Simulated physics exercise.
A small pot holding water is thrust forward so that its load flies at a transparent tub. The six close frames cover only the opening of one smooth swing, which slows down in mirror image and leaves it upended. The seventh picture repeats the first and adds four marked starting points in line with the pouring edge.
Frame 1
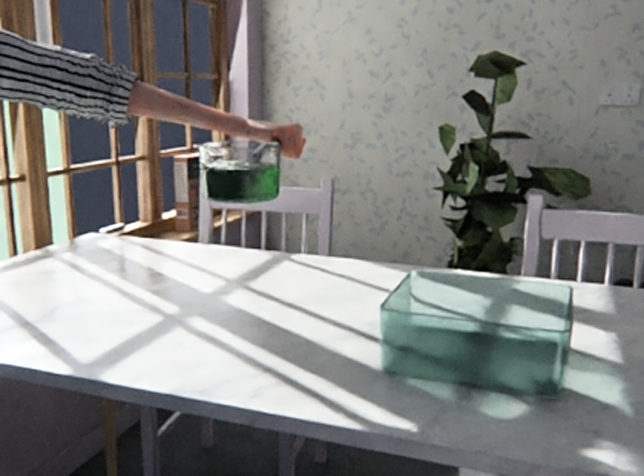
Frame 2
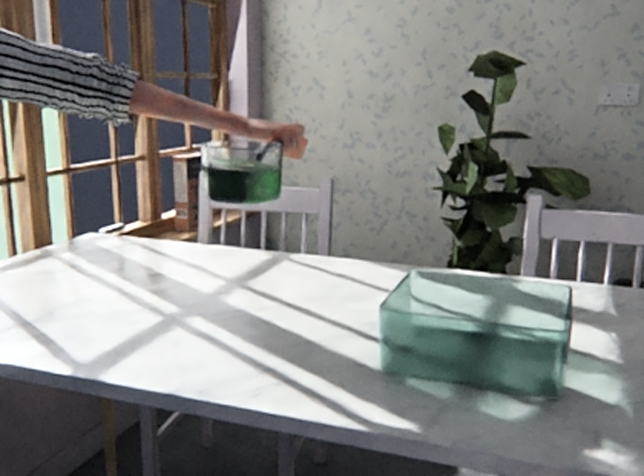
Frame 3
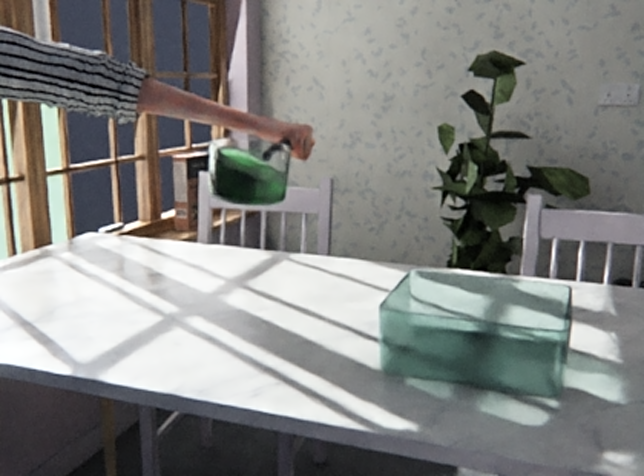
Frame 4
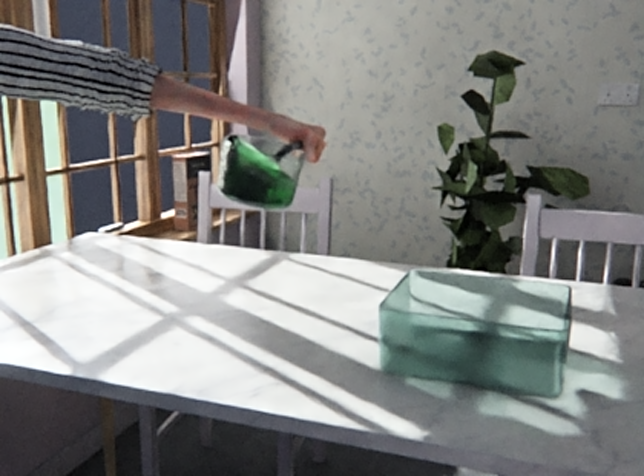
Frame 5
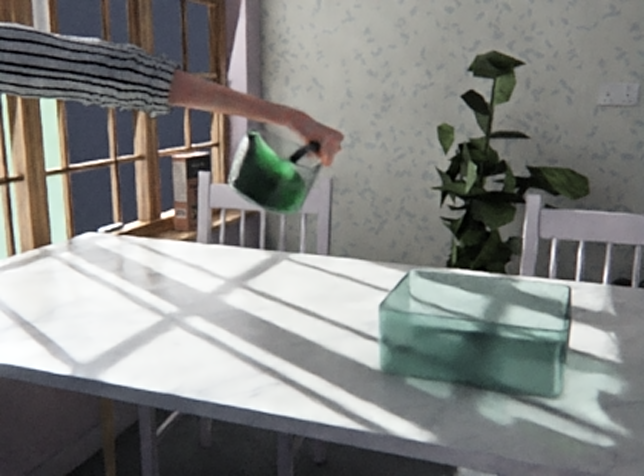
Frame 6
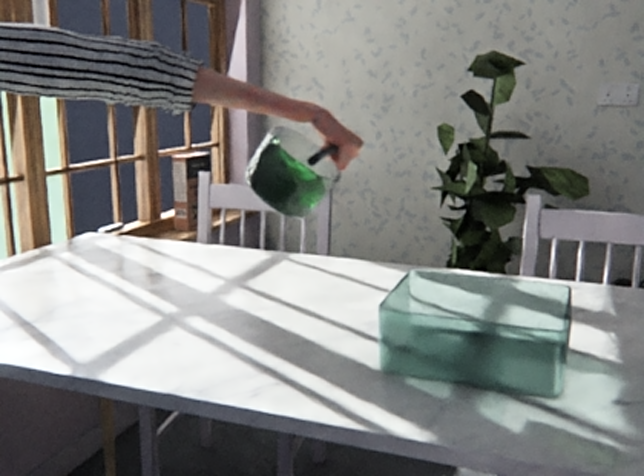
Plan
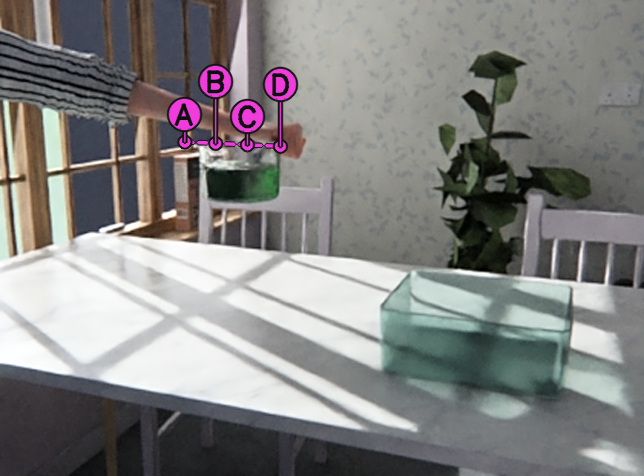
An arm in a striped sleeve moves a clear pot of green liquid right, tilting it.
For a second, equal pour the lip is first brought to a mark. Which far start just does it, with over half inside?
Go for B.
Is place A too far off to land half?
Yes.
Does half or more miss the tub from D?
No, that is safe.
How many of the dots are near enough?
Three of the four.
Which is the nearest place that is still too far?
A.
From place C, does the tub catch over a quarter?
Yes.
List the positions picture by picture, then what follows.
Upright, lip at (275, 146); tub from (381, 370) to (563, 398); nothing has left yet, in the first picture.
Upright, lip at (278, 146); nothing has left yet, in the second picture.
Tipped about 6°, lip at (287, 150); nothing has left yet, in the third picture.
Tipped about 14°, lip at (301, 157); nothing has left yet, in the fourth picture.
Tipped about 24°, lip at (318, 166); nothing has left yet, in the fifth picture.
Tipped about 37°, lip at (337, 178); nothing has left yet, in the sixth picture.
In magenta, A at (184, 142); B at (215, 143); C at (247, 144); D at (280, 146).
For place A, about 19 % lands in the tub, 77 % falls short and 4 % goes beside or beyond.
For place B, about 62 % lands in the tub, 19 % falls short and 20 % goes beside or beyond.
For place C, about 68 % lands in the tub, 6 % falls short and 26 % goes beside or beyond.
For place D, about 76 % lands in the tub, 8 % falls short and 16 % goes beside or beyond.
